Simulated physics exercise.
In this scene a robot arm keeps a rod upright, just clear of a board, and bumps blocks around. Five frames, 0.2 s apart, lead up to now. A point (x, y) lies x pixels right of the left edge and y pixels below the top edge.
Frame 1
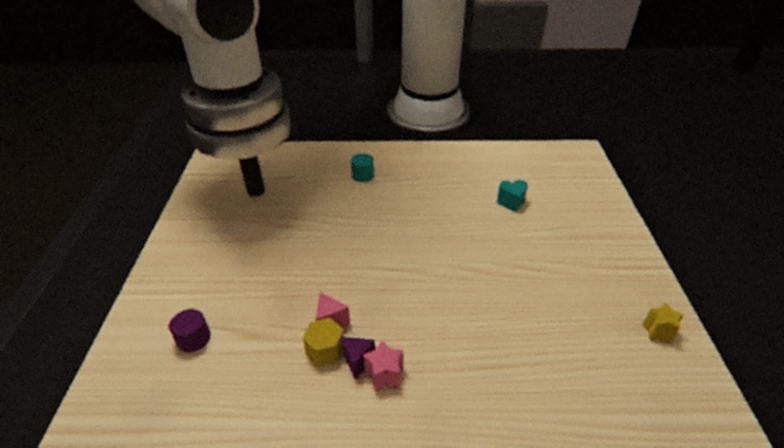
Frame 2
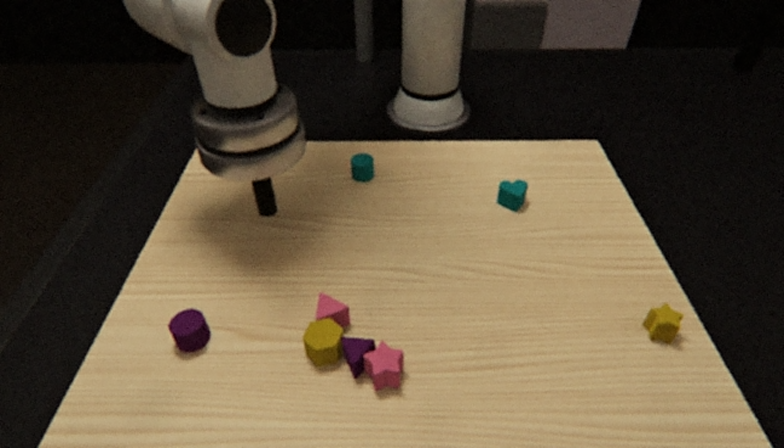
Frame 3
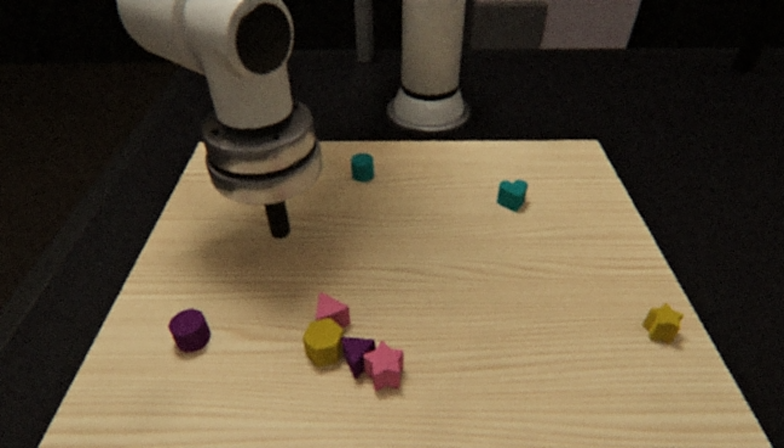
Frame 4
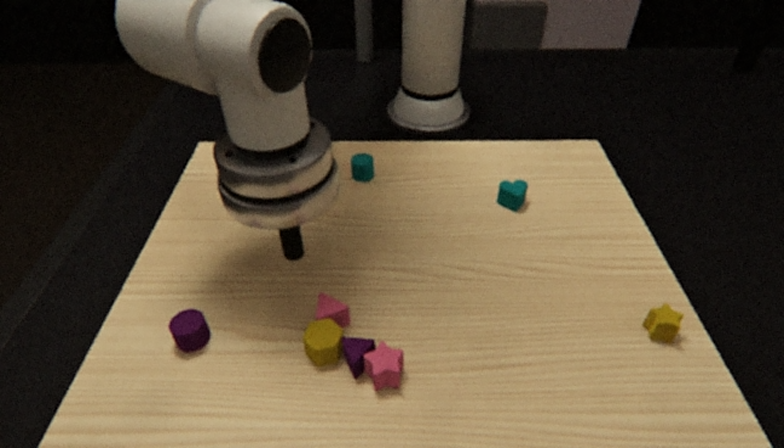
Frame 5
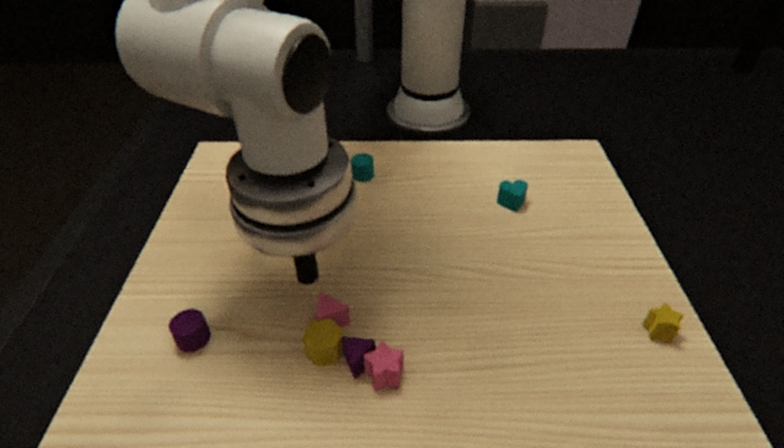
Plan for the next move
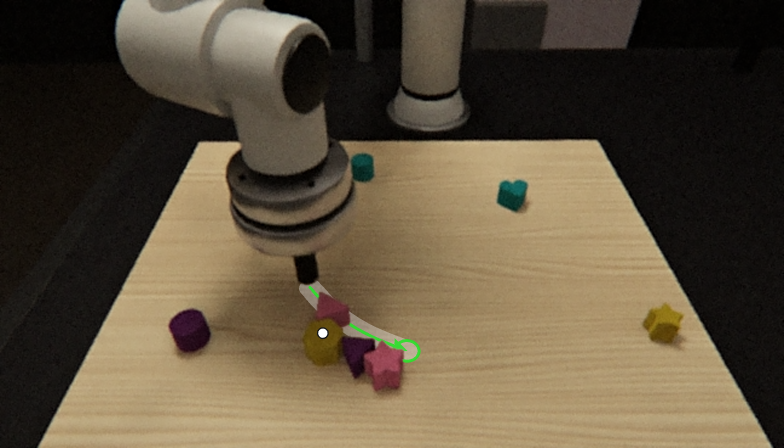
Robot arm moving its dark rod forward and slightly right over a wooden board toward a still cluster of colored blocks.
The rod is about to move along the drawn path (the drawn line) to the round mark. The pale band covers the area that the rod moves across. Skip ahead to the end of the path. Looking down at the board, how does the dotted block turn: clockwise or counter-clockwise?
Clockwise, looking down.
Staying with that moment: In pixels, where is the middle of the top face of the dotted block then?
It is at (319, 357).
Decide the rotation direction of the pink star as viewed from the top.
The sense of turning is anti-clockwise.
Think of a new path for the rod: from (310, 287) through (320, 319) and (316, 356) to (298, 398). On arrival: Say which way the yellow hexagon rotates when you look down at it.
Rotation: Counter-clockwise.
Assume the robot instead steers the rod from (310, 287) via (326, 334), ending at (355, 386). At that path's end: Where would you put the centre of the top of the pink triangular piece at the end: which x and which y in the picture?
Its top middle will sit at (354, 324).
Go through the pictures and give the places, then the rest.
Lower end of the rod at (256, 192), tops of blocks, yellow hexagon at (323, 333), pink triangular piece at (328, 305), purple triangular piece at (357, 346), pink star at (384, 358), in the first frame.
Rod at (268, 211), blocks as before, in the second frame.
Rod at (281, 232), blocks as before, in the third frame.
Rod at (294, 254), blocks as before, in the fourth frame.
Rod at (308, 277), yellow hexagon at (323, 333), pink triangular piece at (328, 305), purple triangular piece at (357, 346), pink star at (384, 358), in the fifth frame.
The drawn path runs from (310, 287) by way of (334, 312) and (367, 334) to (407, 351); the dot is on the yellow hexagon.
The first path, step by step. One third of the way, rod at (332, 302); yellow hexagon at (322, 346); pink triangular piece at (335, 320), turned 20° clockwise.
Two thirds of the way, rod at (366, 324); yellow hexagon at (320, 357), turned 35° clockwise; pink triangular piece at (352, 340), turned 75° clockwise; purple triangular piece at (354, 369); pink star at (387, 364), turned 35° anticlockwise.
At the end, rod at (407, 341); yellow hexagon at (319, 357), turned 40° clockwise; pink triangular piece at (358, 341), turned 100° clockwise; purple triangular piece at (354, 369); pink star at (387, 364), turned 35° anticlockwise.
